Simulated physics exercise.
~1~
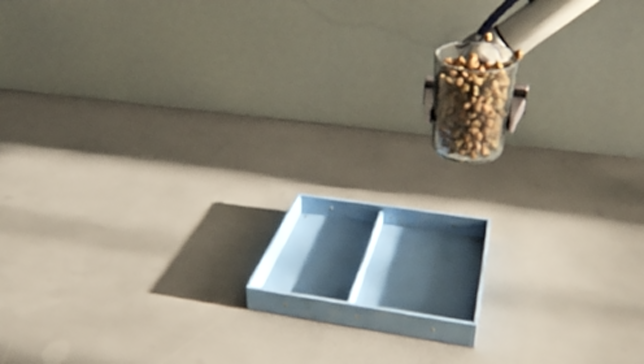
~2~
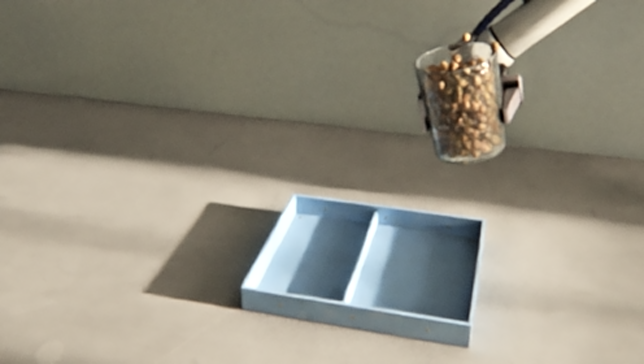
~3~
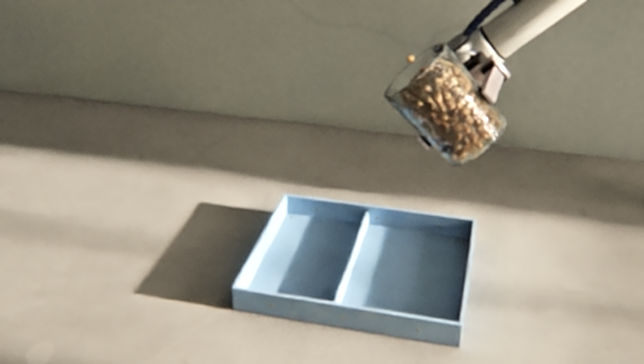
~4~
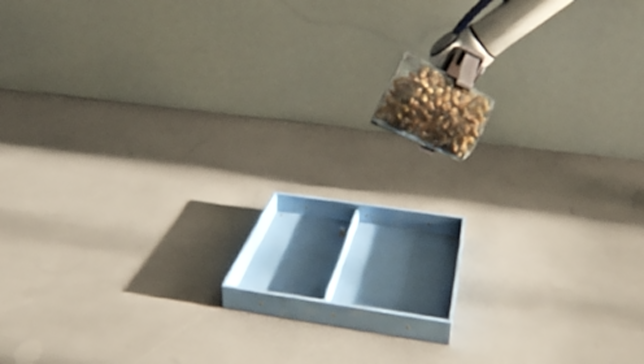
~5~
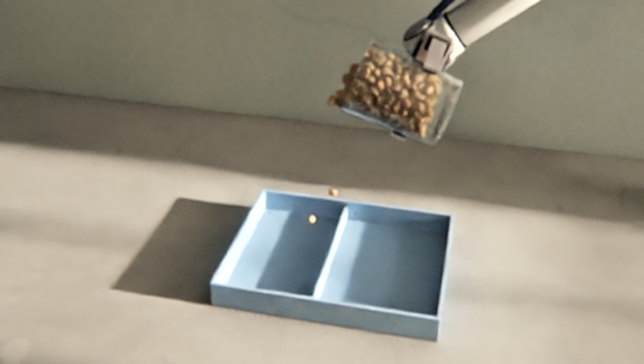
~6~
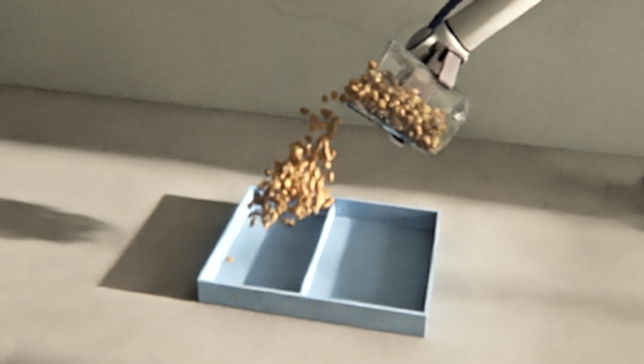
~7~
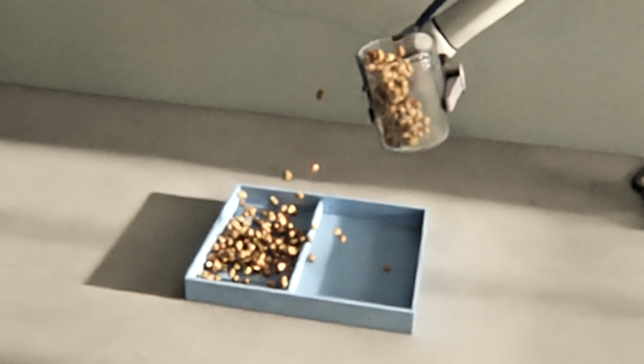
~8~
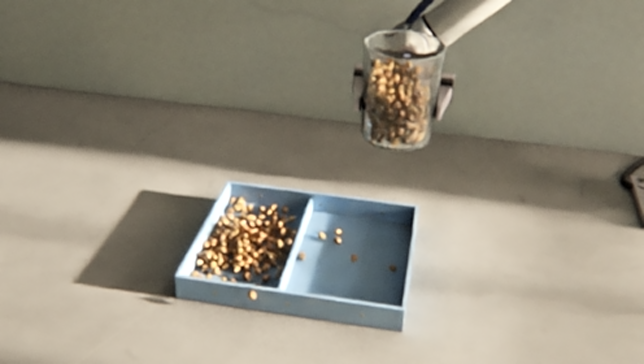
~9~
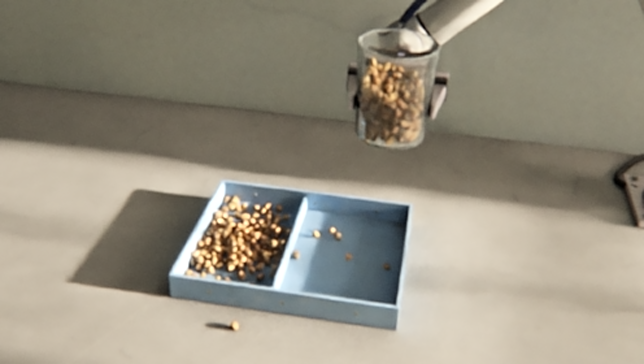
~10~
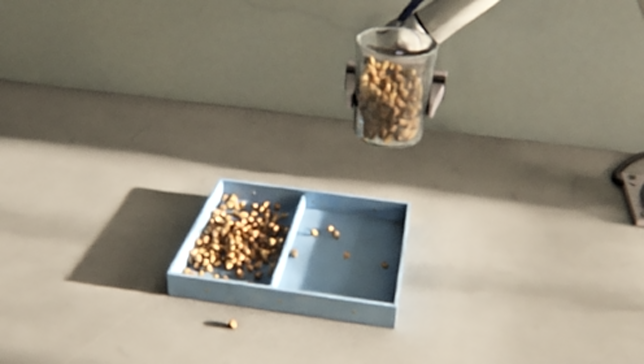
On a sunlit beige table top before a plain grey-green wall, seen from slightly above, a shallow light-blue tray with two compartments sits beside its dark shadow. Above it to the right, a robot arm holds a clear tumbler full of golden-brown dried beans. The arm tips the tumbler to the left as the view drifts slowly right, and a few beans fall before a thick clump pours down. The arm then turns the tumbler upright again, still well filled. Most spilled beans lie heaped in the left compartment, a few are scattered in the right, and one rests on the table in front.
